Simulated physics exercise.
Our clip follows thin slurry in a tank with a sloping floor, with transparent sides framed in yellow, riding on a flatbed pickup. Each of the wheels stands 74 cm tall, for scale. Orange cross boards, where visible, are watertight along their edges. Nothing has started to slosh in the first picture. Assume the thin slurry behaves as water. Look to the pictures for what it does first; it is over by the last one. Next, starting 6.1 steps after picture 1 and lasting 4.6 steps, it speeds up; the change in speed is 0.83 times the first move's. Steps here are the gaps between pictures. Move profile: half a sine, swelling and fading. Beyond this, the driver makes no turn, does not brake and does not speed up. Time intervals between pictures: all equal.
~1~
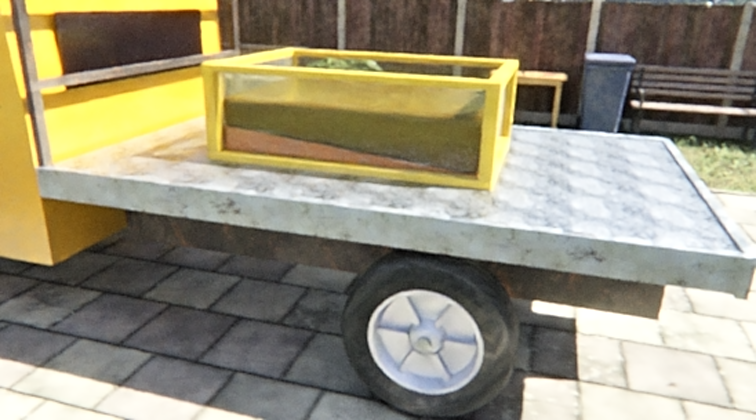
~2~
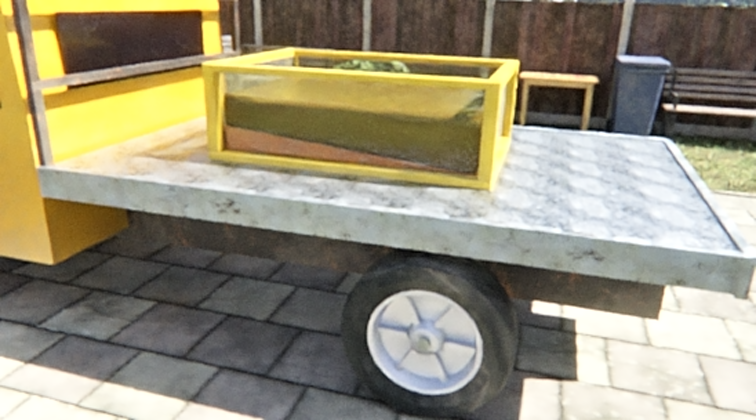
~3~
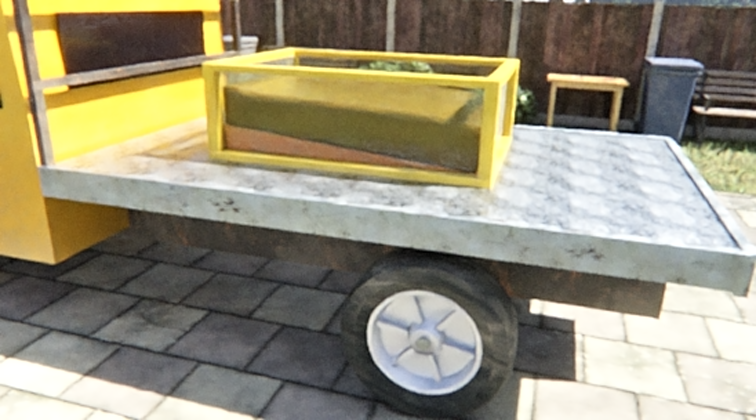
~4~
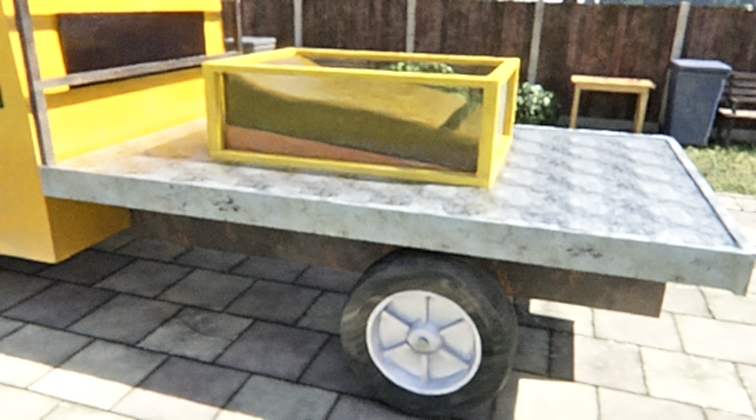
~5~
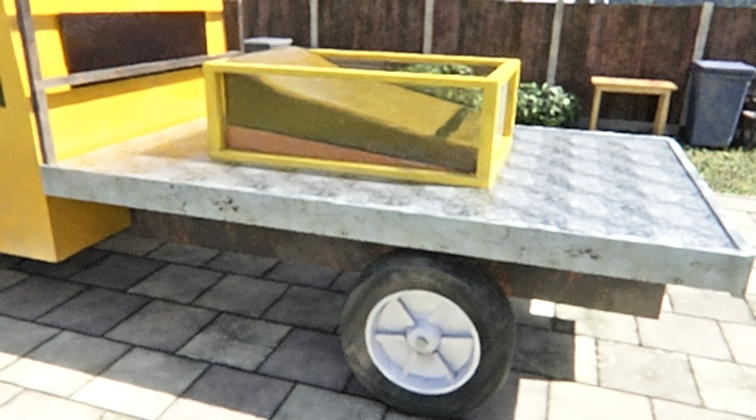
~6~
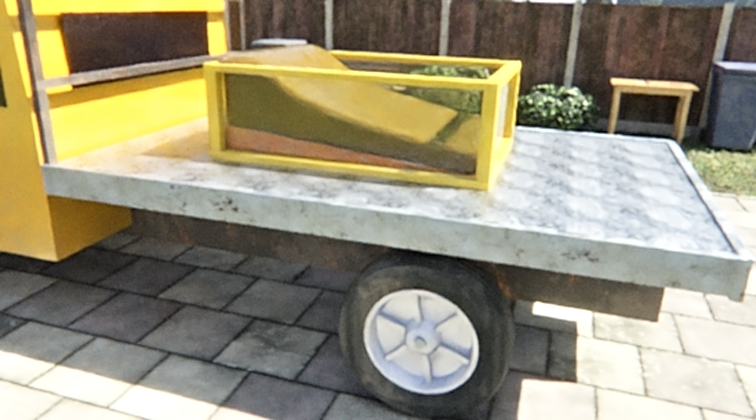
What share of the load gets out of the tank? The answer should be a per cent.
About 16 per cent.
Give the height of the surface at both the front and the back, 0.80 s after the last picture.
Close to 16 cm in front, close to 66 cm behind.
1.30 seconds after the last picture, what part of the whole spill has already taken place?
Close to 90 in a hundred.
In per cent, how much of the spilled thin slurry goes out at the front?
Close to 20 per cent goes that way.
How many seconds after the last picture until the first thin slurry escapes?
It first spills at close to 0.3 s.
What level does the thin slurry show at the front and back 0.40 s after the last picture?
Around 32 cm toward the front, with 18 cm behind.
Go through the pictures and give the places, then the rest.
The surface is at (247, 94) by the front wall; at (467, 110) by the back wall; it shows no tilt against the walls; the front is on the left, levels are read along the near wall; a wheel hub at (422, 349), in the first frame.
The surface is at (247, 94) by the front wall; at (467, 110) by the back wall; it shows no tilt against the walls, in the second frame.
The surface is at (247, 86) by the front wall; at (466, 119) by the back wall; it climbs 4° towards the front, in the third frame.
The surface is at (465, 129) by the back wall; it climbs 11° towards the front, in the fourth frame.
The surface is at (246, 50) by the front wall; at (464, 139) by the back wall; it climbs 17° towards the front, in the fifth frame.
The surface is at (247, 43) by the front wall; at (463, 143) by the back wall; it climbs 20° towards the front; a wheel hub at (417, 348), in the sixth frame.
Another 0.40 s on from the last picture, the surface is 32 cm up at the front and 19 cm at the back; 1 per cent is out, over the front.
Another 0.80 s on from the last picture, the surface is 16 cm up at the front and 65 cm at the back; 2 per cent is out, over the front, a little elsewhere.
Another 1.30 s on from the last picture, the surface is 13 cm up at the front and 30 cm at the back; 14 per cent is out, over the back, a little elsewhere.
Another 3.79 s on from the last picture, 16 per cent is out, over the back, a little elsewhere, 35 of 222 litres.
